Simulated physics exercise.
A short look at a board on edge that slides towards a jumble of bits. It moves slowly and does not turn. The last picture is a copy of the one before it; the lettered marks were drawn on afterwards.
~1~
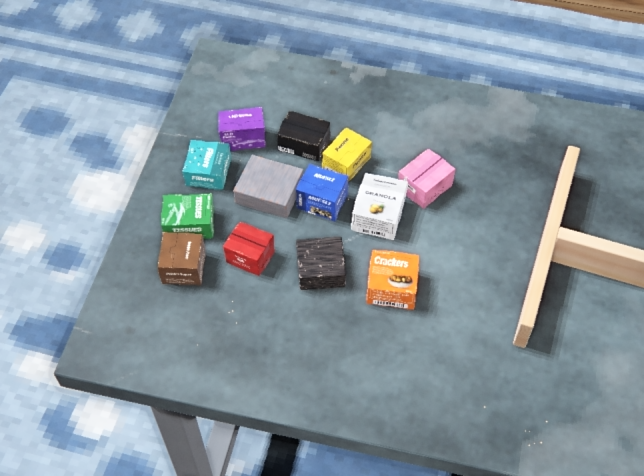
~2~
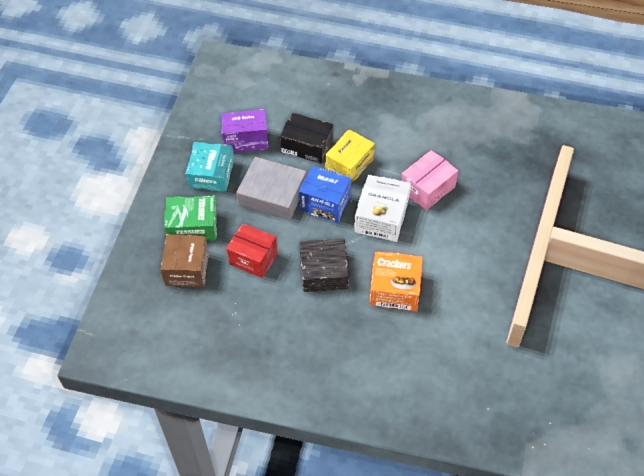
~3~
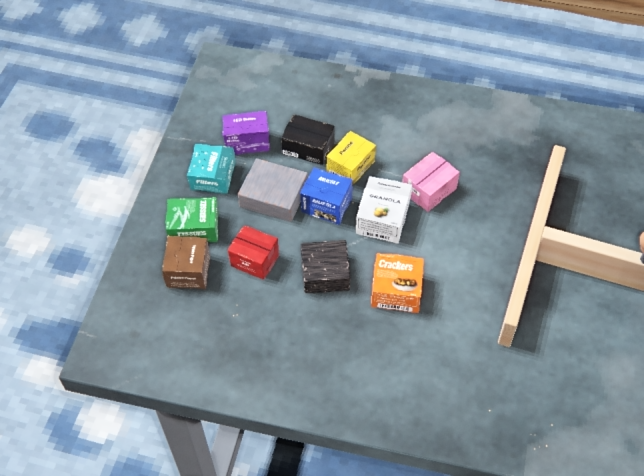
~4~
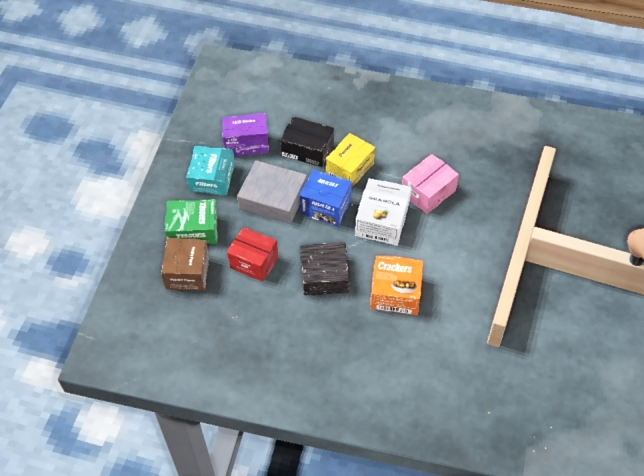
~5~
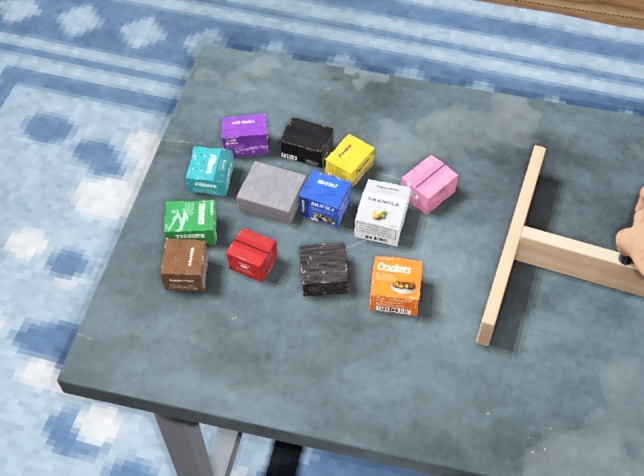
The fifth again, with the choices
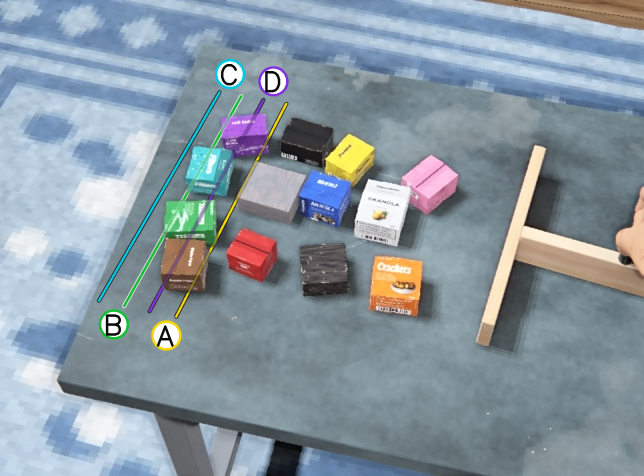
To begin with, a jumble of small colourful boxes and blocks sits on a grey table, with a wooden board on edge to the right. The board slides slowly left towards them without turning, and part of a hand comes into view at its handle while the boxes stay put.
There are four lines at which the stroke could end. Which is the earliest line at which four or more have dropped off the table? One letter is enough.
The first such stop is A.
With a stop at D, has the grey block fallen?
By then, yes.
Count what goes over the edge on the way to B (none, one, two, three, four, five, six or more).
By then, six or more.
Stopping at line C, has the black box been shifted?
By then, yes.
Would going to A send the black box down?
No.
On the marked copy, A at (236, 202); B at (188, 193); C at (164, 188); D at (211, 197).
Taking A. A third of the way, board (413, 210); pink box (404, 177); orange packet (359, 277).
Two thirds of the way, board (314, 192); turquoise box (160, 161); green box (153, 205).
When it is over, board (238, 178); purple box over the edge; red box over the edge; five fallen.
As for the rest, B drops eight, but is farther than needed; C drops ten, but is farther than needed; D drops seven, but is farther than needed.
